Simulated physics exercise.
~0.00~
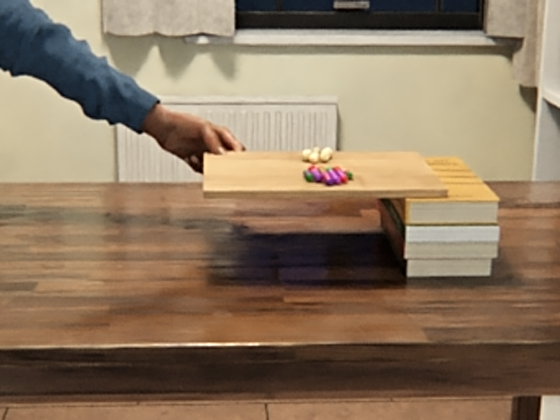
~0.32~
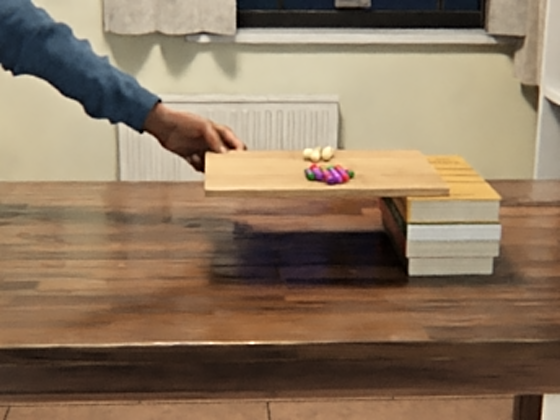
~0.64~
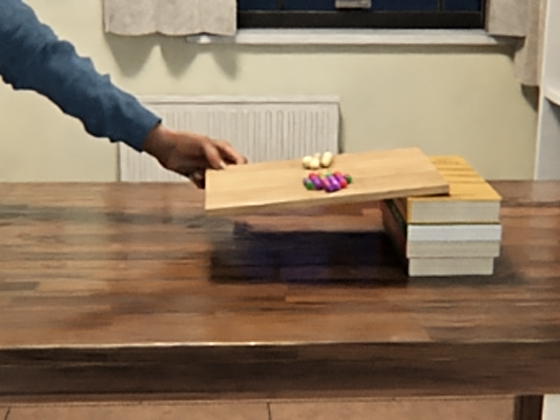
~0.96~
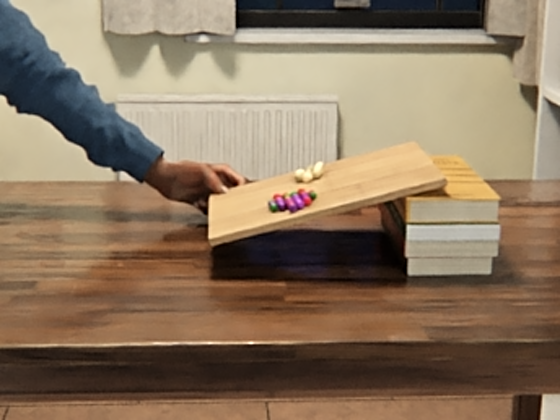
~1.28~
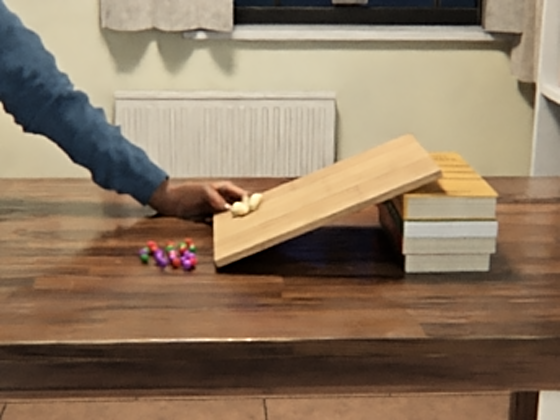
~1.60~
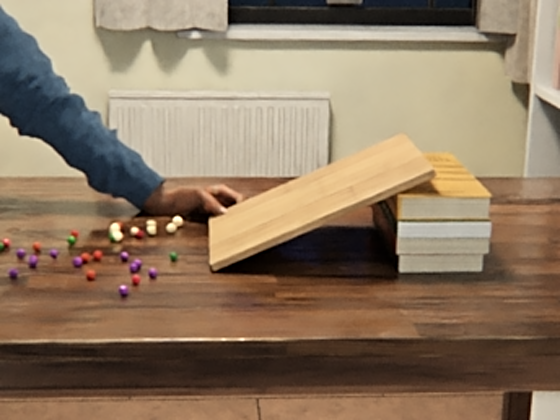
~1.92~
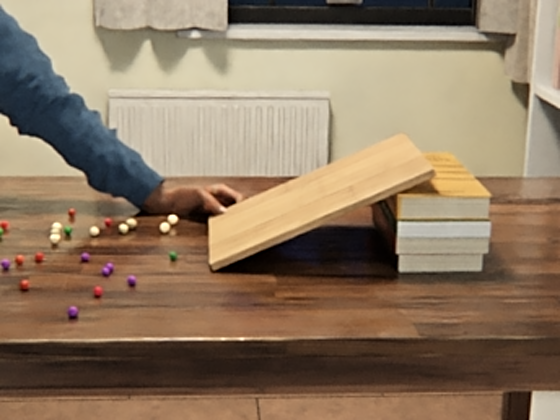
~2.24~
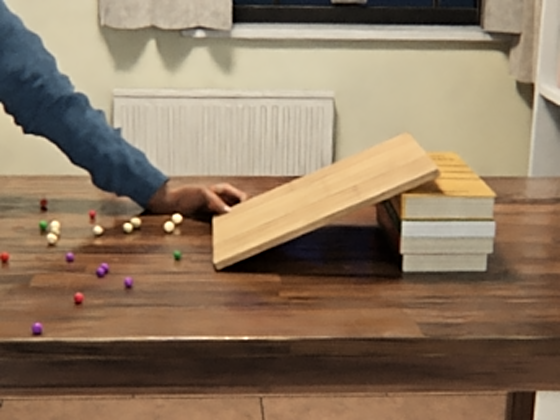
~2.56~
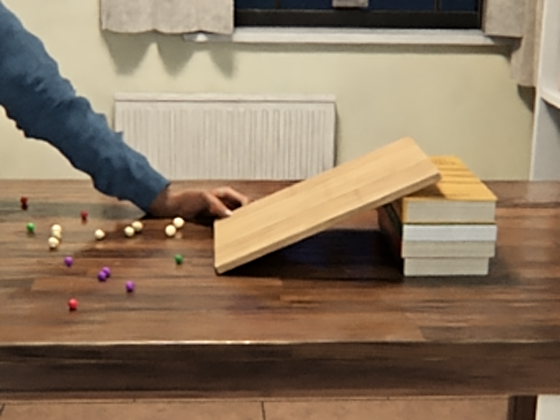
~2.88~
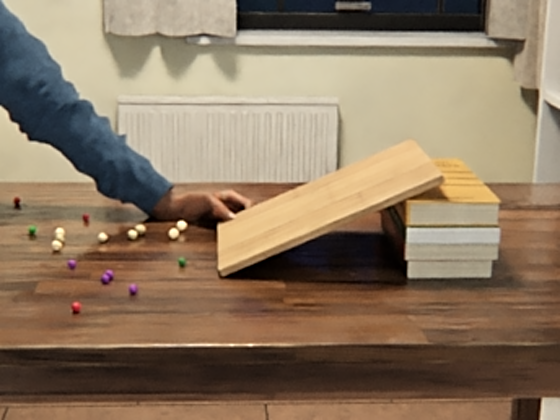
At the start, a hand in a blue sleeve holds the left end of a level wooden board, whose right end rests on a stack of books. A cluster of shiny purple, red and green beads sits nearer the viewer, with a few cream ones behind. The hand lowers its end, and the colourful beads slide down and spill onto the table first. The cream ones follow as the board settles into a ramp. Both groups roll left and scatter, the colourful beads going farther, some out of view, while the cream ones stop nearer the resting hand.
